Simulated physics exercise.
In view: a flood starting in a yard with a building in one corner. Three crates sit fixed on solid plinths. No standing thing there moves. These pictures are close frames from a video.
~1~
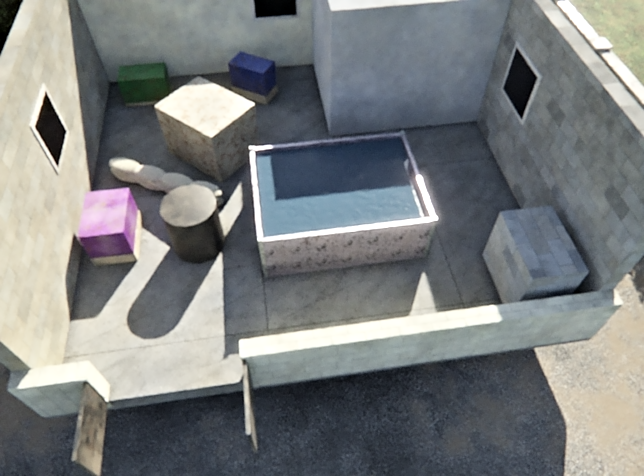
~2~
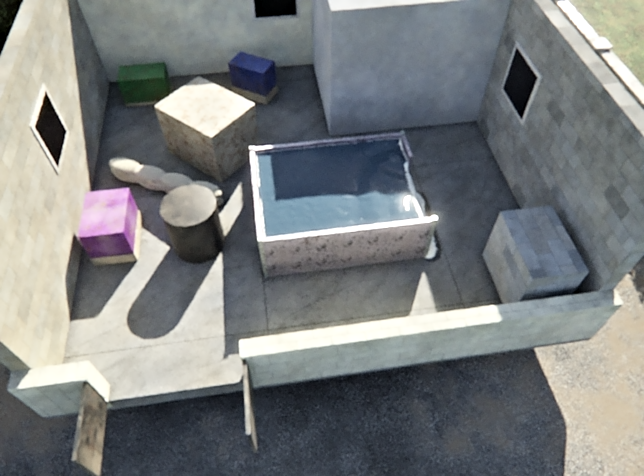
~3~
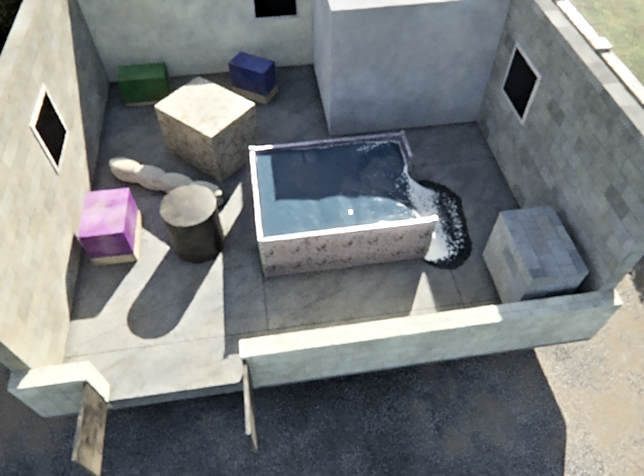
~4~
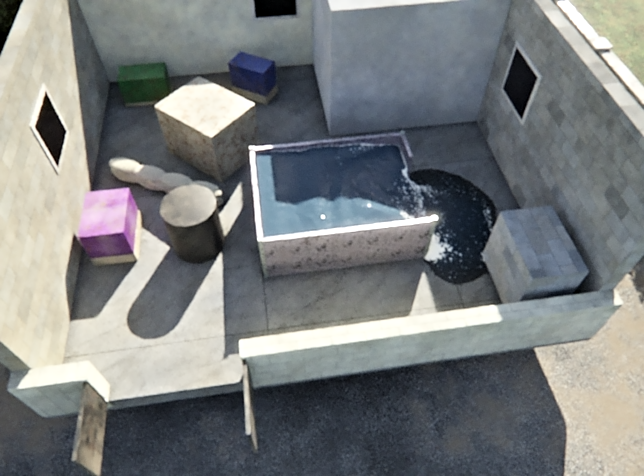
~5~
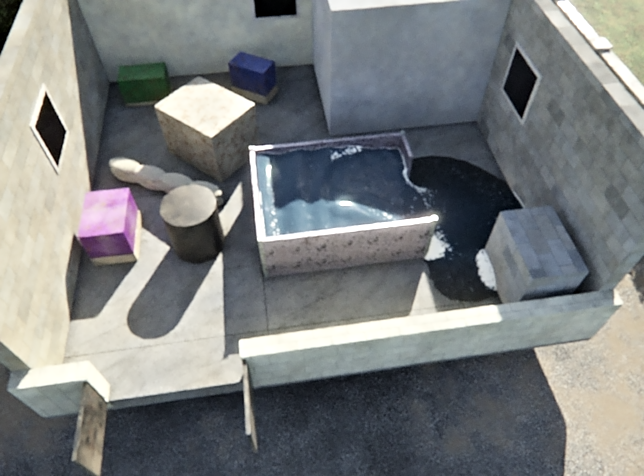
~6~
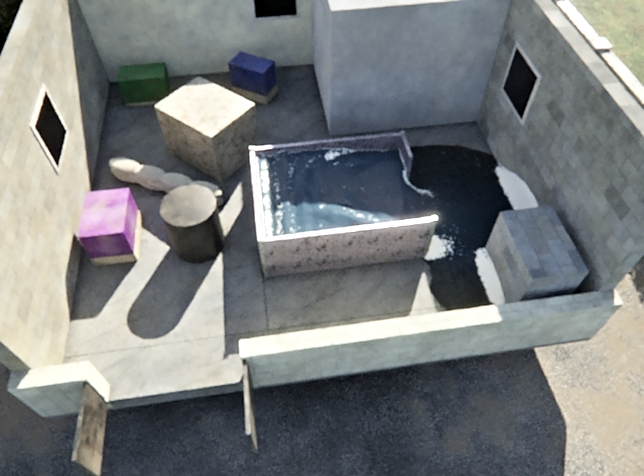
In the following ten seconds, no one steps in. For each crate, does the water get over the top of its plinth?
The green crate gets wet; the purple crate stays dry; the blue crate stays dry.
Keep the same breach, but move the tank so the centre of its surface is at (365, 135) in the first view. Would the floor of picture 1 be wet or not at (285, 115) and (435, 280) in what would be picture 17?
First point untouched, second point soaked.
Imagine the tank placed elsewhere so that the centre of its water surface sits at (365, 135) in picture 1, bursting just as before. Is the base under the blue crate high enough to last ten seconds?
I'd say blue goes unreached.
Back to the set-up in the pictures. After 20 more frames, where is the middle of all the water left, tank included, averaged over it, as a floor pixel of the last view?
At about (391, 214).
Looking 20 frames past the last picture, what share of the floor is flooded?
Estimated share: About 50 %.
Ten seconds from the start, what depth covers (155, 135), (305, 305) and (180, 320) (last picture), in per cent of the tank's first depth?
Estimate: 8, 12, 8 %.
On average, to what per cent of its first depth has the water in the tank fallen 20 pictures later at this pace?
My reading is roughly 36 in a hundred.
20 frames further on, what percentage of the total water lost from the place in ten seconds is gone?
I get 0 percent.
A moment on, water covers 15 % of the floor; the green crate not reached, the purple crate not reached, the blue crate not reached.
Next, water covers 25 % of the floor; the green crate not reached, the purple crate not reached, the blue crate not reached.
Then, water covers 50 % of the floor; the green crate not reached, the purple crate not reached, the blue crate not reached.
Later, water covers 85 % of the floor; the green crate water round its plinth, the purple crate water round its plinth, the blue crate water round its plinth.
In the end, water covers 100 % of the floor; the green crate was topped, the purple crate stayed above the water, the blue crate stayed above the water.
